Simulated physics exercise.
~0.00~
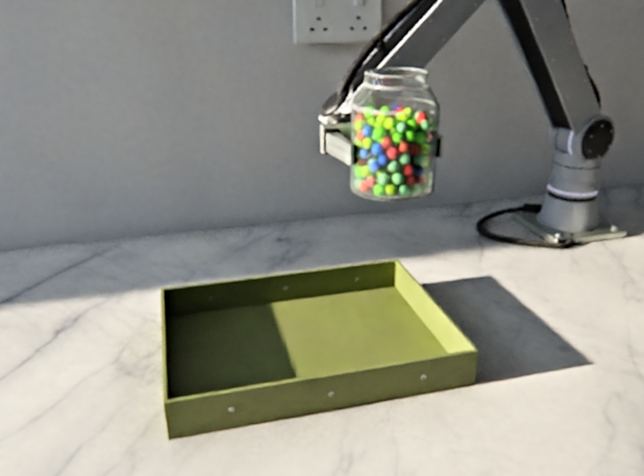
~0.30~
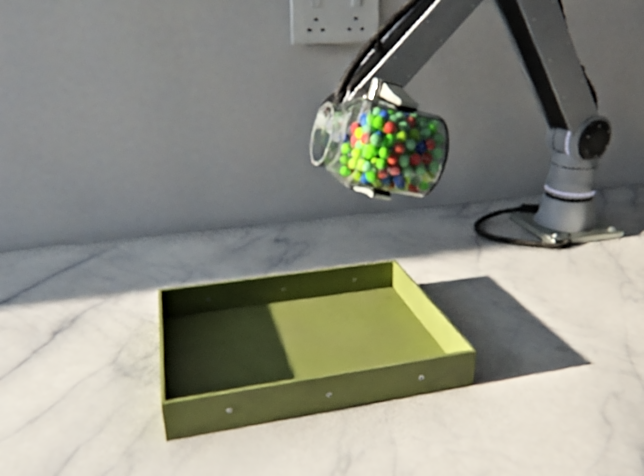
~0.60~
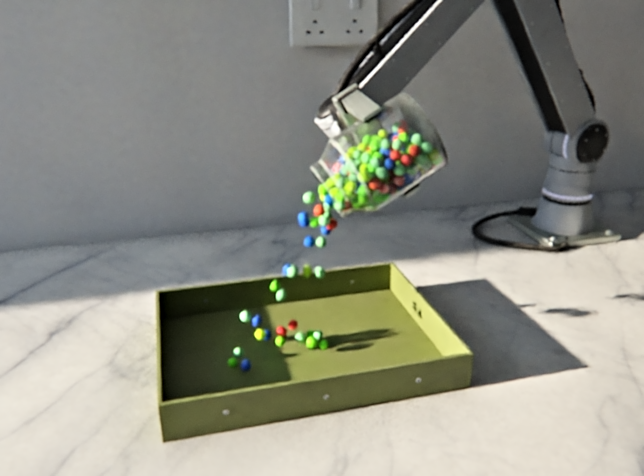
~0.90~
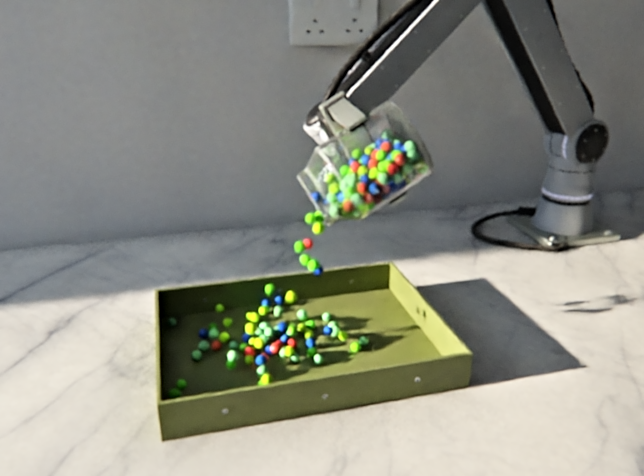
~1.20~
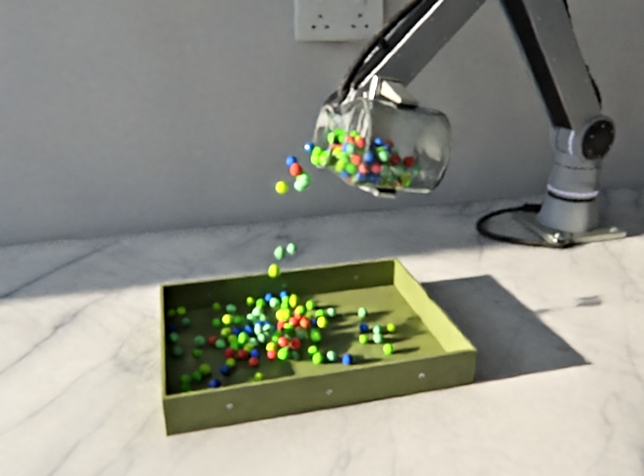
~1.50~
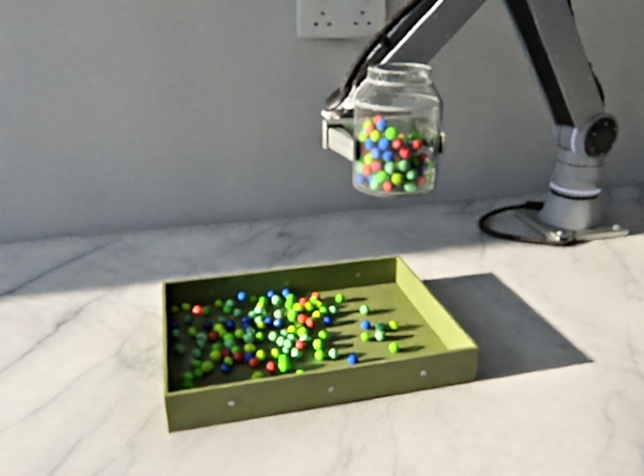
In the video, a robotic arm holds a clear jar of colourful round sweets and tips it to the left, pouring many into a green tray on a marble surface, then turns it upright again, with roughly half the sweets still inside and the rest scattered across the tray.
